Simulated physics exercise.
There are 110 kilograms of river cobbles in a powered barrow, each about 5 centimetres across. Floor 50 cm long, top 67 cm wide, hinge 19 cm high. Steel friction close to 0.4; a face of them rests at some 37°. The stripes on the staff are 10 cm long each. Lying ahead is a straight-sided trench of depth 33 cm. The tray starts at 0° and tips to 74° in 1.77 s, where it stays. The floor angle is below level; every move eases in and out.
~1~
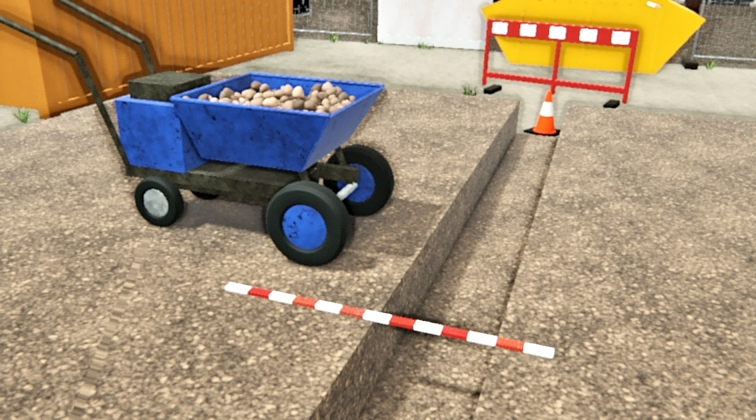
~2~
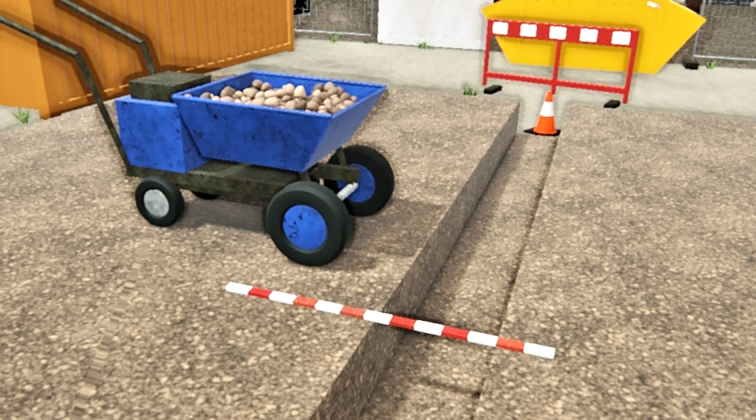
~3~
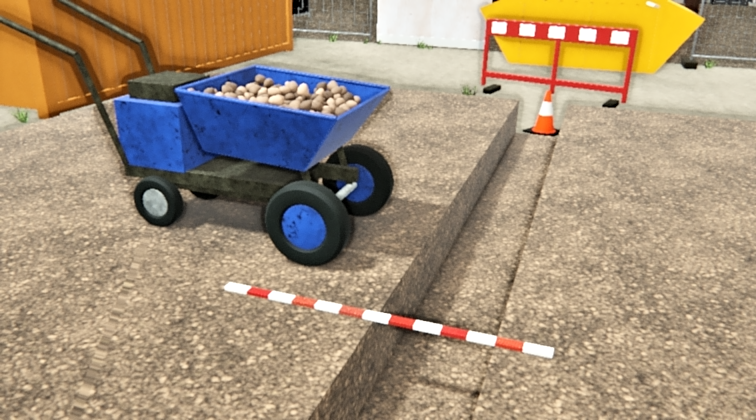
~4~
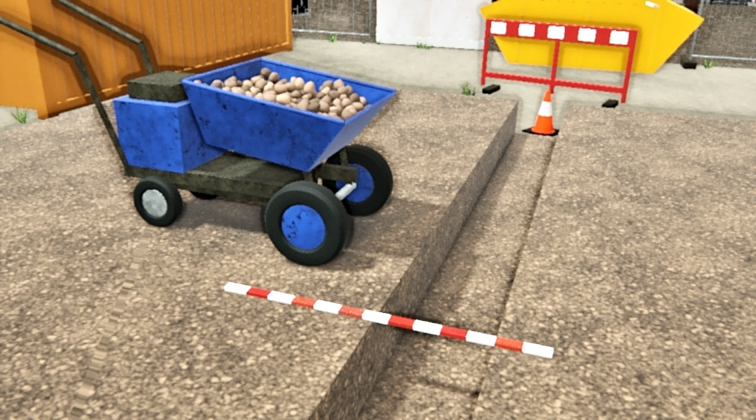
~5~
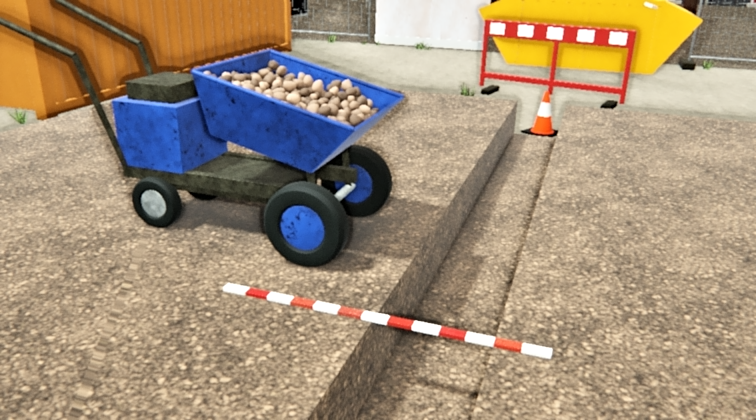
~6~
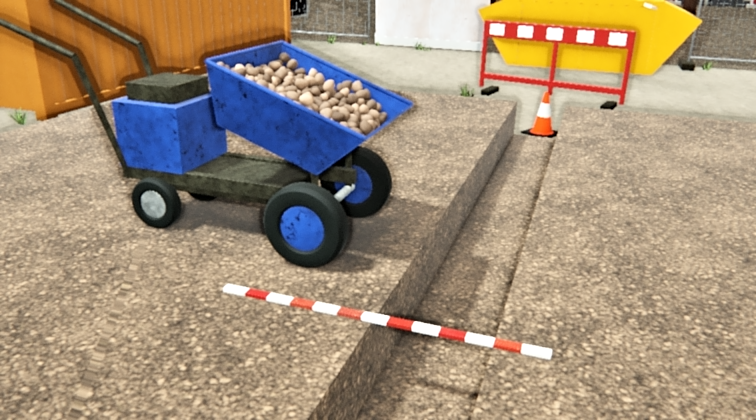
Blue tray loaded with rounded stones tilting steadily down to the right on a stationary small dumper beside a straight-sided trench.
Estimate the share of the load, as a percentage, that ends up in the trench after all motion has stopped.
Roughly 100 per cent of the load ends up there.
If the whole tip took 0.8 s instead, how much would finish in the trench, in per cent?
With that timing, about 90 per cent.
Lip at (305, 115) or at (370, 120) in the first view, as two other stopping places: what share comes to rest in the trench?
First place: Near 100%; second place: Near 70%.
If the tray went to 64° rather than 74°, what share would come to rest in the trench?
It would be close to 70 percent.
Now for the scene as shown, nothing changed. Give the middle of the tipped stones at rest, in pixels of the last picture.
The resting stones are centred at roughly (470, 311).
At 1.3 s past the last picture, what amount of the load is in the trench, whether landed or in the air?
About 50%.
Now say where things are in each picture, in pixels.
Lip at (329, 116), floor tilted 0°, highest stones at (302, 93), in the first picture.
The tray is at 1°, its lip at (332, 117); the top of the load is at (303, 93), in the second picture.
Lip at (336, 119), floor tilted 4°, highest stones at (288, 89), in the third picture.
Lip at (344, 123), floor tilted 8°, highest stones at (273, 84), in the fourth picture.
Lip at (354, 130), floor tilted 13°, highest stones at (268, 75), in the fifth picture.
Lip at (365, 139), floor tilted 20°, highest stones at (278, 68), in the sixth picture.
Then, 0.7 s after the last picture the floor is at 63°, 99 % in the tray, 1 % in the trench; the foremost stones are at (449, 208).
Then, 1.3 s after the last picture the floor is at 74°, 50 % in the tray, 50 % in the trench; the foremost stones are at (512, 293).
Then, 1.6 s after the last picture the floor is at 74°, 27 % in the tray, 73 % in the trench; the foremost stones are at (517, 305).
Then, 3.6 s after the last picture the floor is at 74°, 0 % in the tray, 100 % in the trench; the foremost stones are at (522, 308).
